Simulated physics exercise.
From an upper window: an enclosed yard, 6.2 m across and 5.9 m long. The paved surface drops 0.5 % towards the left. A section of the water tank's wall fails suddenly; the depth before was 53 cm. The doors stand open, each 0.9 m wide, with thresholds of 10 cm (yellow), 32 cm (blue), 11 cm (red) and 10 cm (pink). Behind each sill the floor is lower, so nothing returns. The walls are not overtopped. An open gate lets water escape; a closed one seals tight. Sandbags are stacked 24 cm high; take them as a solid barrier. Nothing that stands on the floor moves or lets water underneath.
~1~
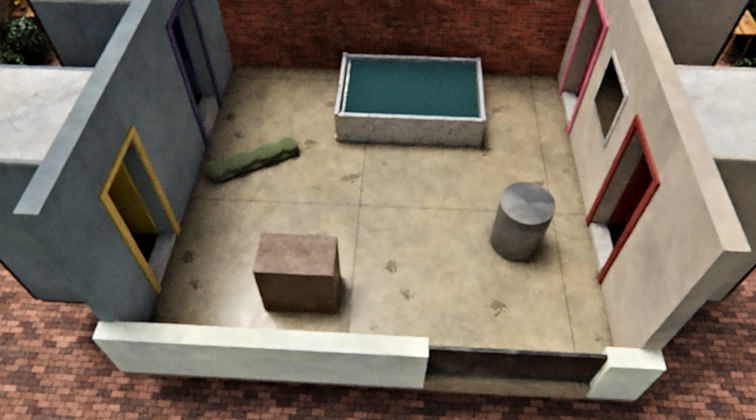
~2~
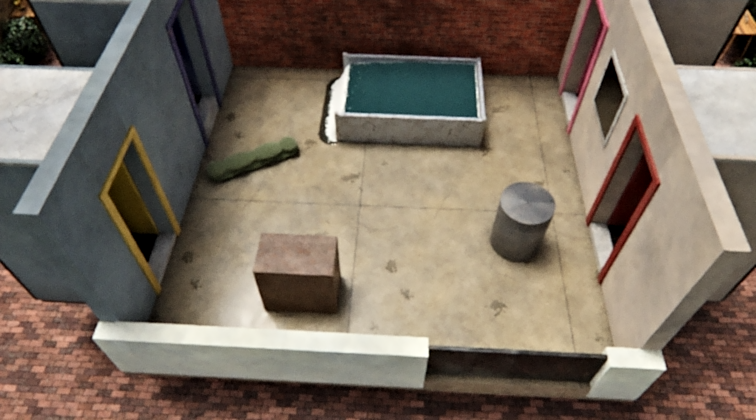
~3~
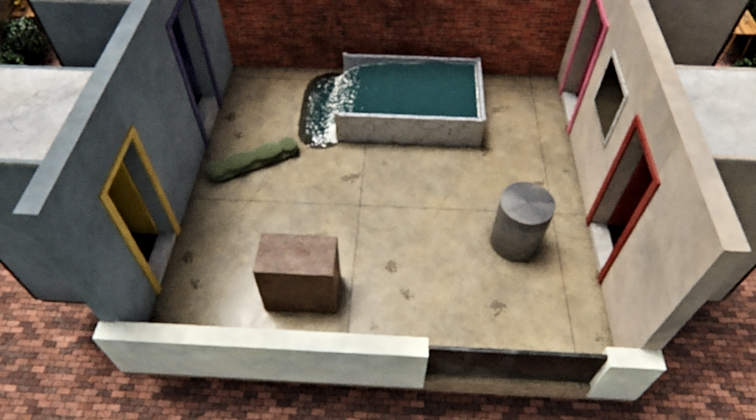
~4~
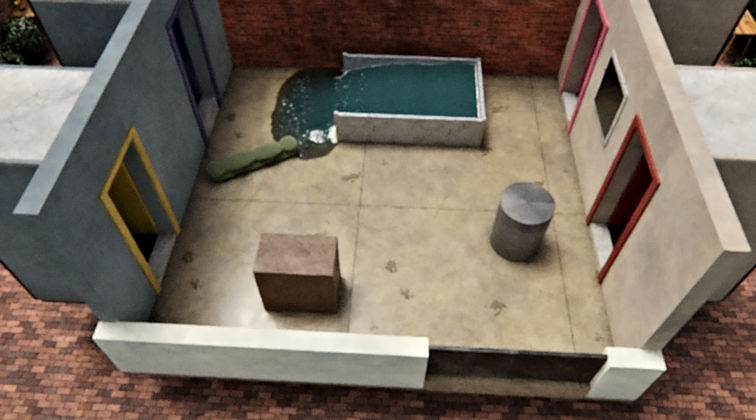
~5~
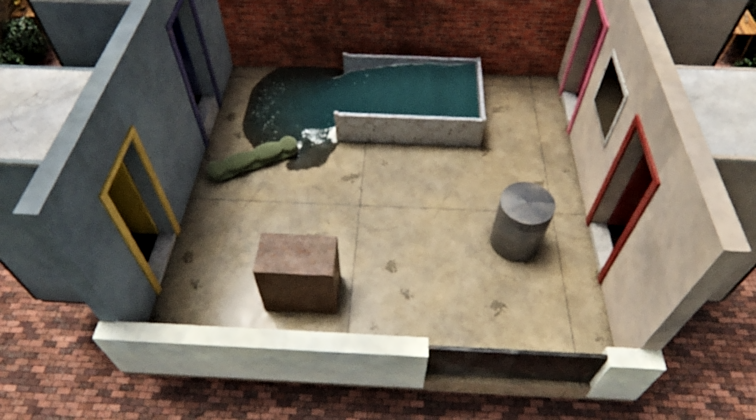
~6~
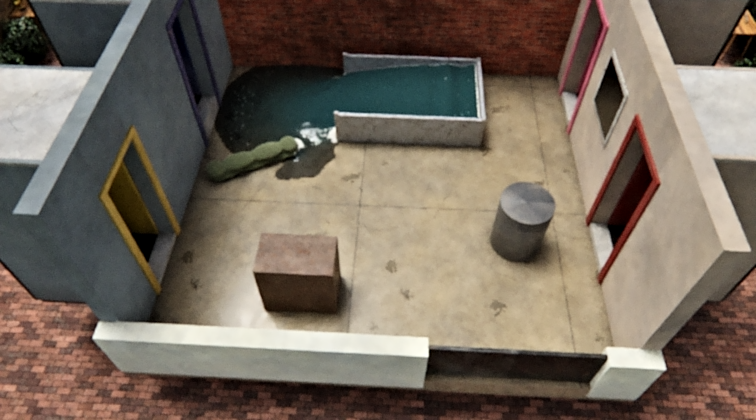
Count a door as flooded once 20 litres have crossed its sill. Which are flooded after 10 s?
Door by door: At the yellow door it keeps below the limit; at the blue door it stays under the limit; at the red door it keeps below the limit; at the pink door it does not reach the limit.
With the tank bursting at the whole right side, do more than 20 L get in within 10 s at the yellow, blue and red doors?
Then: Yellow under, blue under, red under.
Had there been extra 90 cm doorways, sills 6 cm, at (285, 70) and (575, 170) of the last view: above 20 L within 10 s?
In that order: Above, below.
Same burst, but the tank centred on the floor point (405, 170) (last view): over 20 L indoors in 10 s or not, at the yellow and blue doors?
Against that limit: Yellow above, blue under.
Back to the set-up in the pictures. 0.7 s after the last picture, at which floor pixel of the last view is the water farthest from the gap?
Near (195, 182).
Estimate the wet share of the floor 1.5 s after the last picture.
Some 20 per cent of it.
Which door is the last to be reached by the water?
The red one.
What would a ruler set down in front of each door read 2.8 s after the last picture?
In cm: Yellow 4, blue 28, red 0, pink 0.
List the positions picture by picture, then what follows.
The first picture shows the water tank at (411, 89) is whole and still, 53 cm deep.
In the second picture, the front is at (337, 81), 0.8 m from the gap at (344, 101); 0.4 m2 of floor is under water; 53 cm left at the back of the water tank.
In the third picture, the front is at (313, 144), 1.0 m from the gap at (344, 103); 1.1 m2 of floor is under water; 53 cm left at the back of the water tank.
In the fourth picture, the front is at (317, 68), 1.3 m from the gap at (344, 104); 2.2 m2 of floor is under water; 53 cm left at the back of the water tank.
In the fifth picture, the front is at (258, 89), 1.7 m from the gap at (344, 104); 3.3 m2 of floor is under water; 53 cm left at the back of the water tank.
In the sixth picture, the front is at (227, 96), 2.2 m from the gap at (344, 104); 4.5 m2 of floor is under water; 50 cm left at the back of the water tank.
Then, 0.7 s after the last picture water covers 20 % of the floor and is deepest (38 cm) near (233, 69); yellow door not reached, blue door 29 cm at the sill, 0 L in, red door not reached, pink door not reached.
Then, 1.5 s after the last picture water covers 20 % of the floor and is deepest (37 cm) near (229, 82); yellow door 3 cm at the sill, 0 L in, blue door 33 cm at the sill, 0 L in, red door not reached, pink door not reached.
Then, 2.8 s after the last picture water covers 35 % of the floor and is deepest (32 cm) near (222, 167); yellow door 4 cm at the sill, 0 L in, blue door 28 cm at the sill, 1 L in, red door not reached, pink door not reached.
Then, 5.3 s after the last picture water covers 70 % of the floor and is deepest (17 cm) near (233, 69); yellow door 2 cm at the sill, 0 L in, blue door 15 cm at the sill, 1 L in, red door not reached, pink door 5 cm at the sill, 0 L in.
Then, 9.3 s after the last picture water covers 90 % of the floor and is deepest (13 cm) near (316, 72); yellow door 5 cm at the sill, 0 L in, blue door 7 cm at the sill, 1 L in, red door 7 cm at the sill, 0 L in, pink door 4 cm at the sill, 0 L in.
